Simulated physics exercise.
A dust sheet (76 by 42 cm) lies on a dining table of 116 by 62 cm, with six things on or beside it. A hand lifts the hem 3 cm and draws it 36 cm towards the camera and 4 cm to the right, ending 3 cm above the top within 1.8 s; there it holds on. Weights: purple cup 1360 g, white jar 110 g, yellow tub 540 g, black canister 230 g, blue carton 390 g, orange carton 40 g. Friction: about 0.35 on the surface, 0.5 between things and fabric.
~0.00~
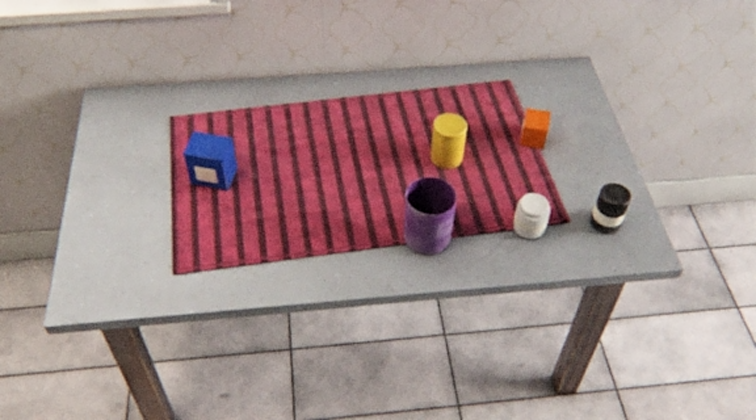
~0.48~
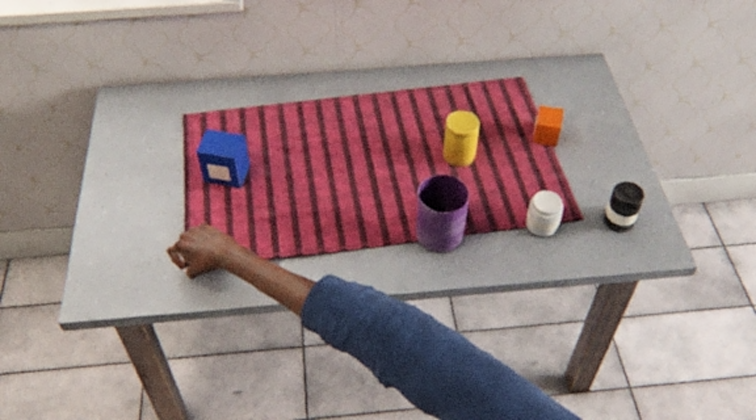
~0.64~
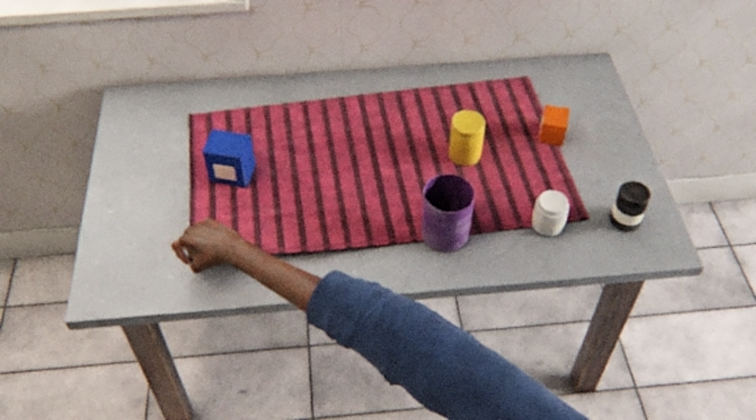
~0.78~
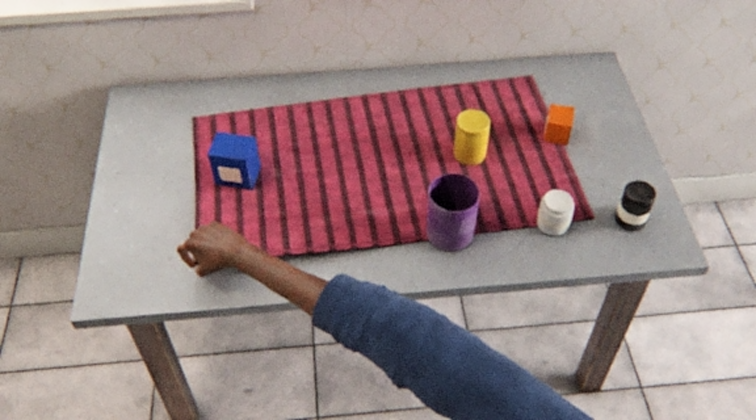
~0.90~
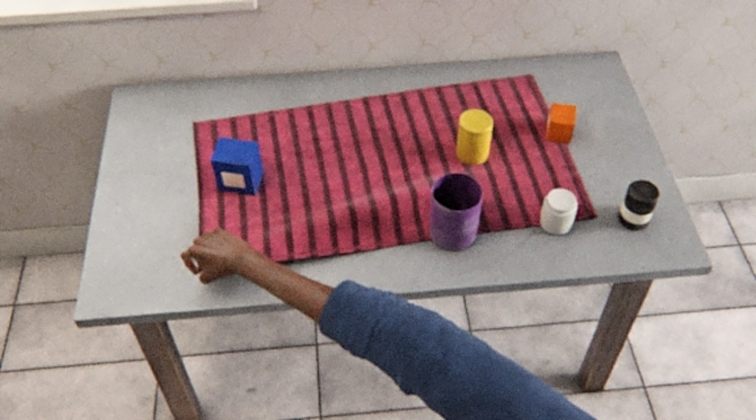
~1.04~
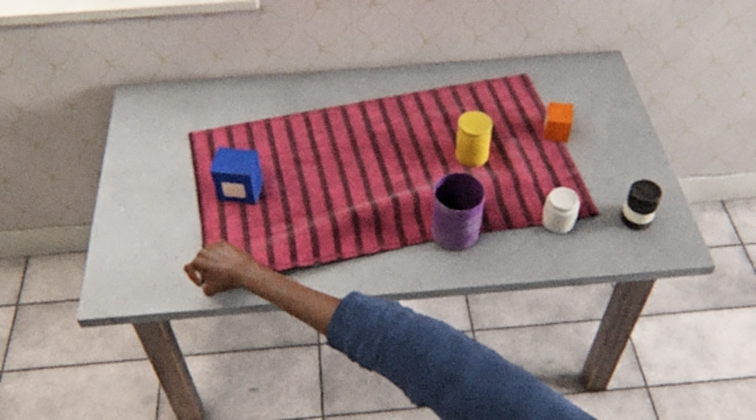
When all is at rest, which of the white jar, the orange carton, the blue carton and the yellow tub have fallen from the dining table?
The white jar stays on, the orange carton keeps to the top, the blue carton goes over the edge, the yellow tub keeps to the top.
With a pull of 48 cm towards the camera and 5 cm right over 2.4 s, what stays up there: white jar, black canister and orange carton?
In that case: White jar stays up, black canister stays up, orange carton remains.
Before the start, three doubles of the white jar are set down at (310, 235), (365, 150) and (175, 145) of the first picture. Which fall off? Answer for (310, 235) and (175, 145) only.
In turn: Drops off, falls off.
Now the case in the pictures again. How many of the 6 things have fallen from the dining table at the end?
That makes 1.
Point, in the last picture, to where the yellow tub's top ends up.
Near (376, 198).
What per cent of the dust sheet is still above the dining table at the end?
About 60 per cent.
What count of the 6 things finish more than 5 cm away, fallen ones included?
5 of them.
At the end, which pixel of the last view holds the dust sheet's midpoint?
Around (334, 269).
After 1.4 s, 95 % of the dust sheet is still over the top; blue carton 14 cm off its start, yellow tub 6 cm off its start, orange carton 6 cm off its start.
After 1.7 s, 90 % of the dust sheet is still over the top; blue carton 26 cm off its start, yellow tub 14 cm off its start, orange carton 12 cm off its start.
After 2.1 s, 75 % of the dust sheet is still over the top; blue carton 36 cm off its start at (200, 317), yellow tub 21 cm off its start at (403, 175), orange carton 19 cm off its start at (480, 128).
After 2.4 s, 60 % of the dust sheet is still over the top; blue carton over the edge, yellow tub 28 cm off its start, orange carton 24 cm off its start.
After 4.0 s, 60 % of the dust sheet is still over the top; blue carton over the edge, yellow tub 29 cm off its start at (376, 198), orange carton 24 cm off its start at (450, 123), white jar 5 cm off its start at (535, 199).
